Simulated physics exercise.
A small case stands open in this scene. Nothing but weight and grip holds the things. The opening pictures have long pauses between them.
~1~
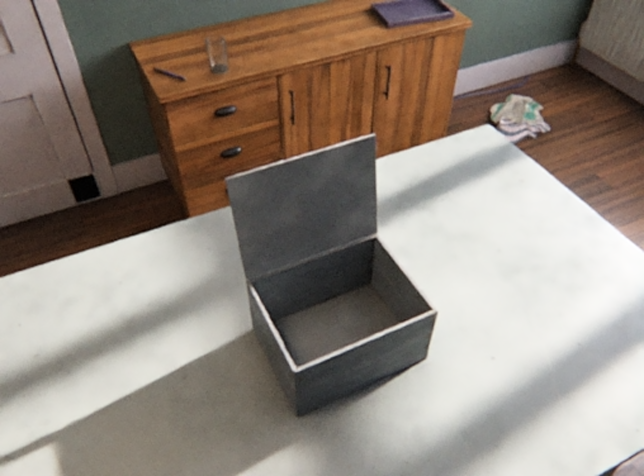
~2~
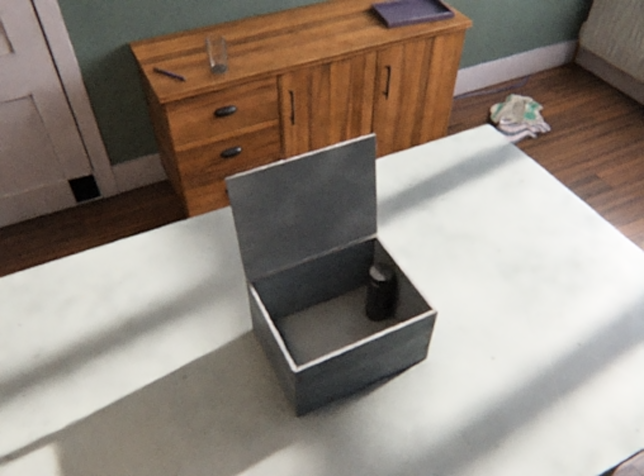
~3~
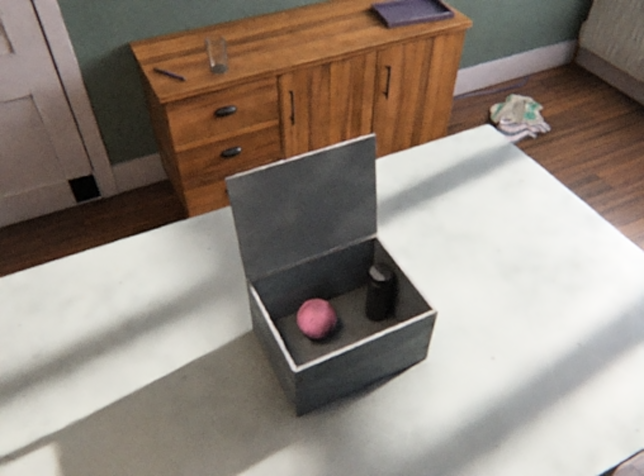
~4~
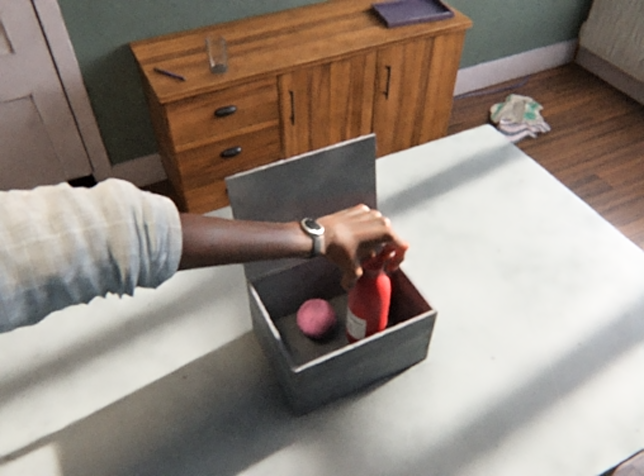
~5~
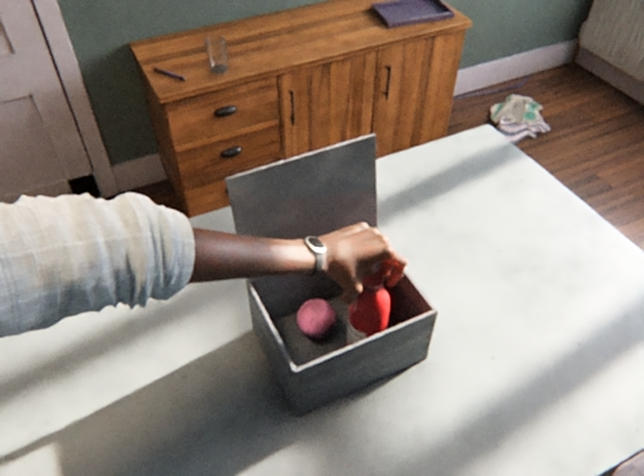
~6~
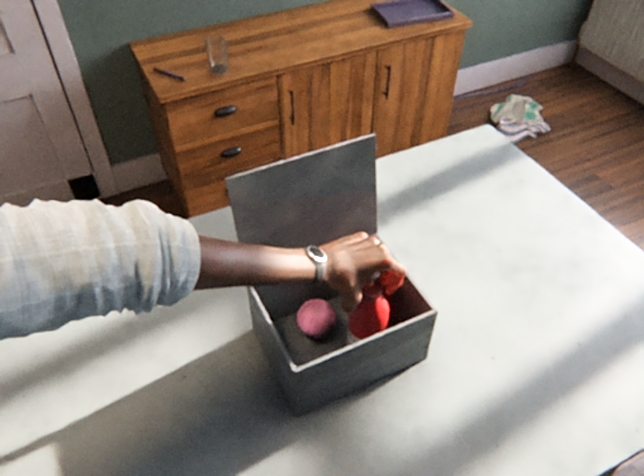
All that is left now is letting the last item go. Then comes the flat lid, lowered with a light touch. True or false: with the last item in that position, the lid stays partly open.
True.
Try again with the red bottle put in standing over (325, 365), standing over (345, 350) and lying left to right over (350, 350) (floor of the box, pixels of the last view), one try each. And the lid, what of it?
In order, the lid gets blocked, then gets blocked, then fits down.
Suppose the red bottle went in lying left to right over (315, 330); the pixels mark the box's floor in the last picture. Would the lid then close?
Then the box lid comes to rest down.
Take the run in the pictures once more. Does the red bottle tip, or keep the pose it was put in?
Observation: The red bottle keeps the set orientation.
Then, 1.30 s past the last view, lid 83° above the rim.
Then, 1.60 s past the last view, lid 59° above the rim.
Then, 1.80 s past the last view, lid 32° above the rim.
Finally, lid 23° above the rim; all 3 still in place. Final places as the last picture's camera would see them, red bottle near (368, 323).
